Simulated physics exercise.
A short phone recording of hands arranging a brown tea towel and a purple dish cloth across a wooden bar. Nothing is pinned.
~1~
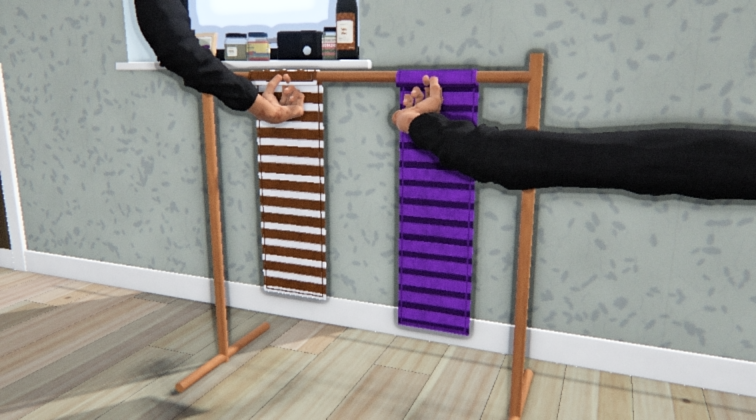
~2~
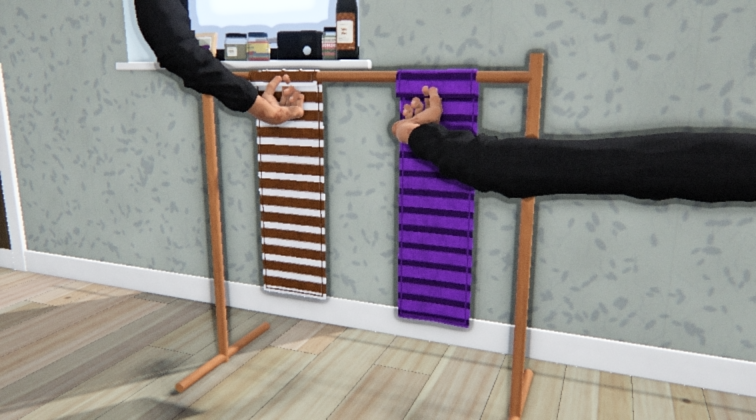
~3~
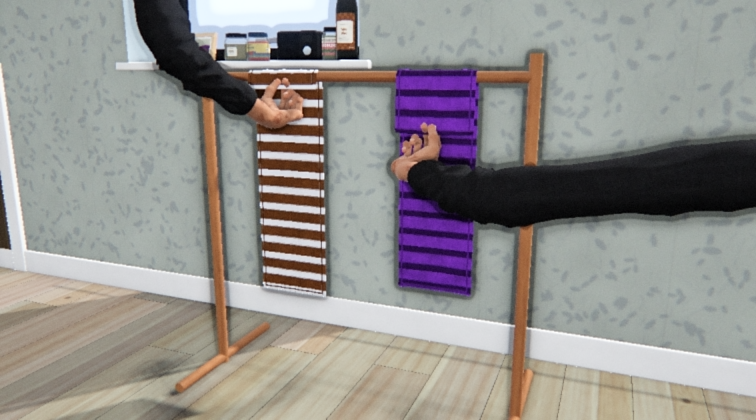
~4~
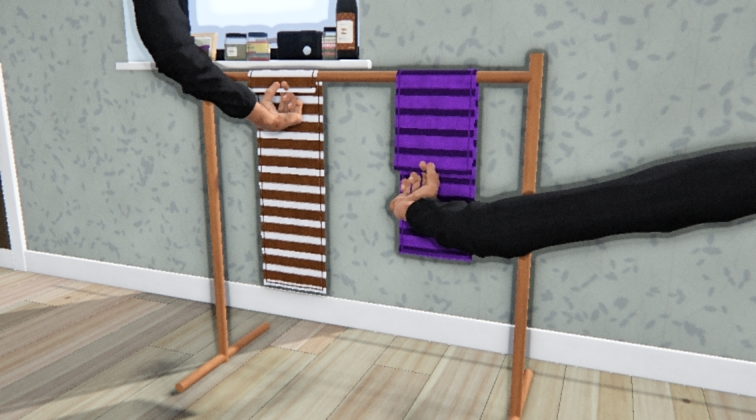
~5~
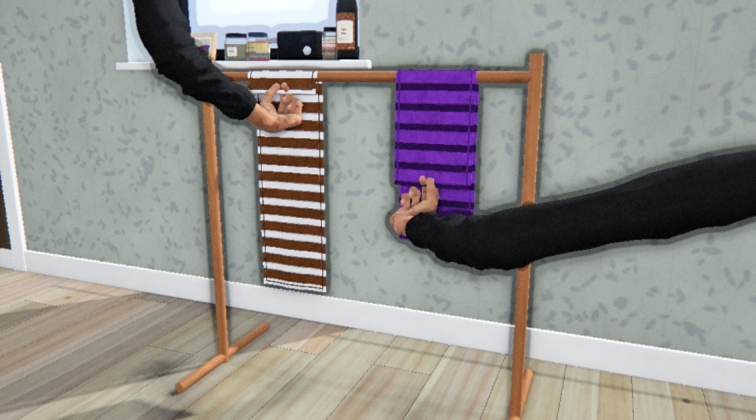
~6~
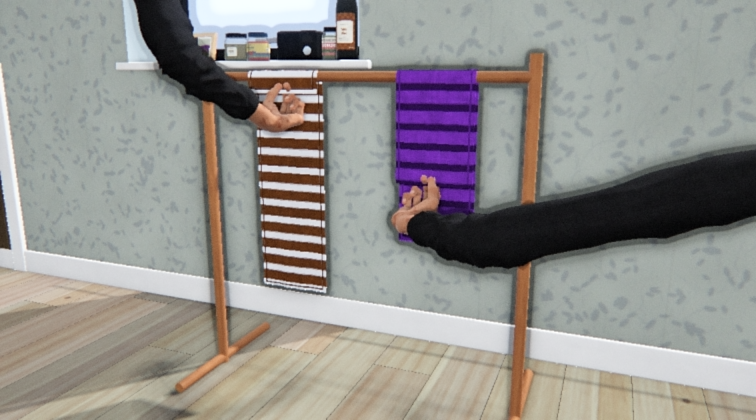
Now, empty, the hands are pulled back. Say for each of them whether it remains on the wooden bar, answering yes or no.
Brown tea towel: No; purple dish cloth: Yes.
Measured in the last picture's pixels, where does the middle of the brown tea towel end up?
Close to (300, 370) in the last view.
Then, 0.38 s later than the last view, tea towel clear of the rail and dropping near (295, 284); dish cloth at rest on the rail.
Then, 0.68 s later than the last view, tea towel in a heap on the floor near (300, 370); dish cloth at rest on the rail.
Finally, tea towel in a heap on the floor near (300, 370); dish cloth at rest on the rail. The brown tea towel slips to the floor and the purple dish cloth keeps its place.
